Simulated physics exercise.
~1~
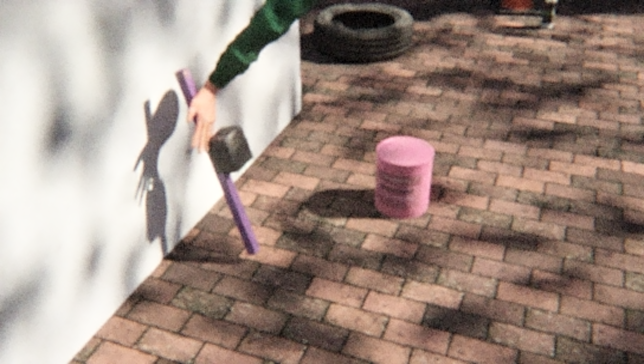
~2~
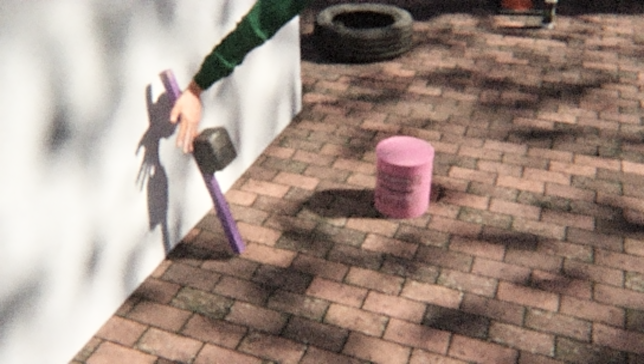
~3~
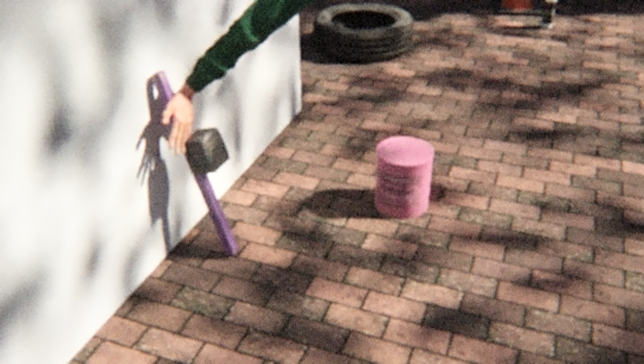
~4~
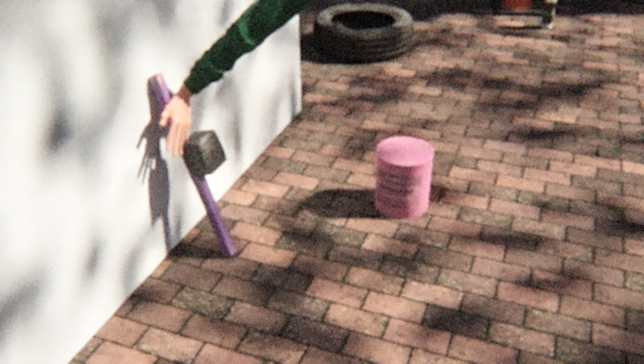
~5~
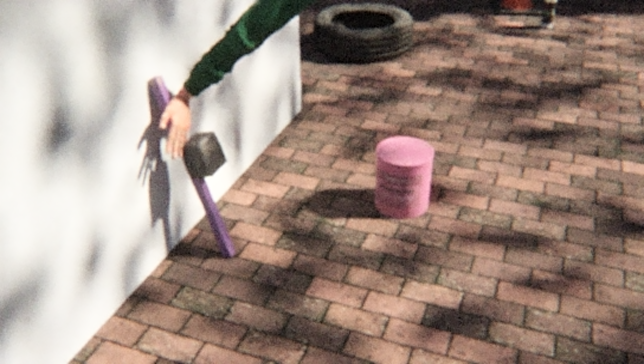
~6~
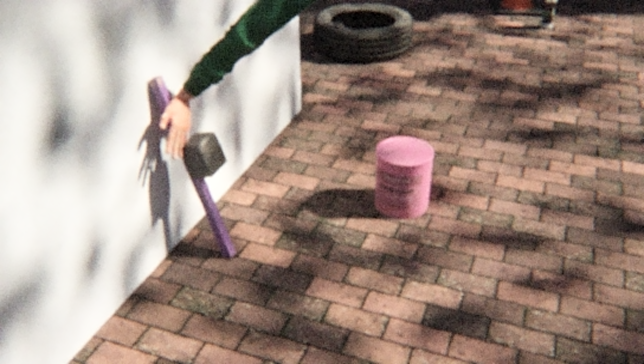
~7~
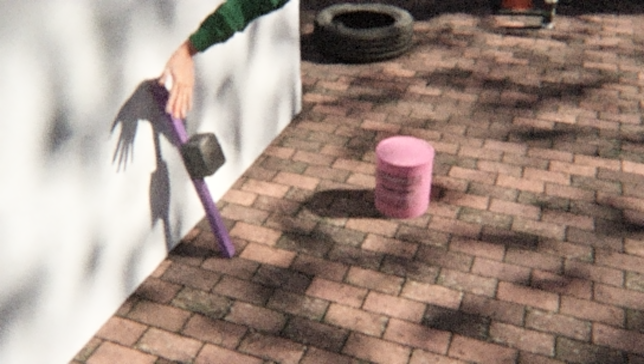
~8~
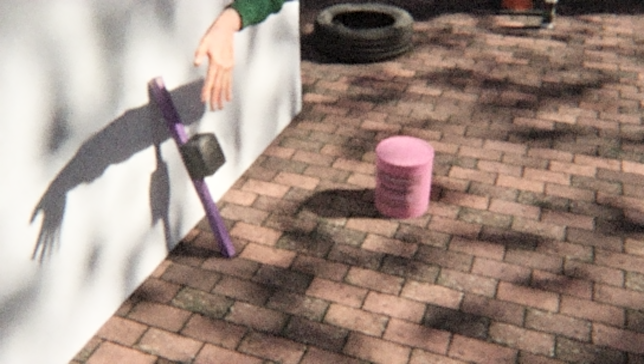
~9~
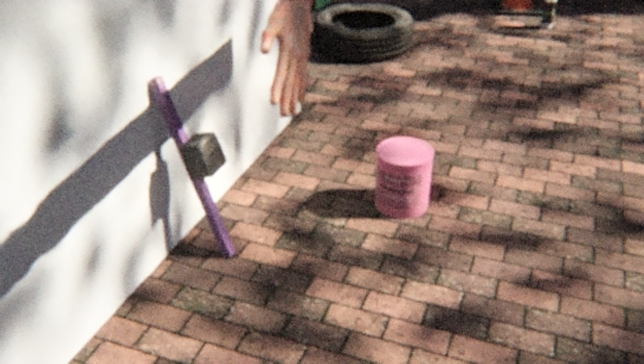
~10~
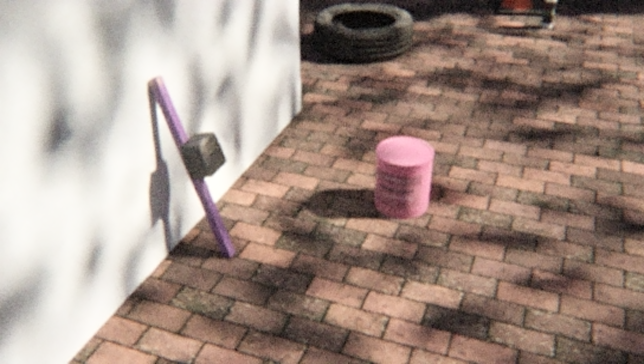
On a sunlit brick patio, a hand leaned a purple pole with a dark block on it against a white wall, shifting it slightly left, then let go and drew away, and the pole stayed leaning while a pink pail stood nearby.
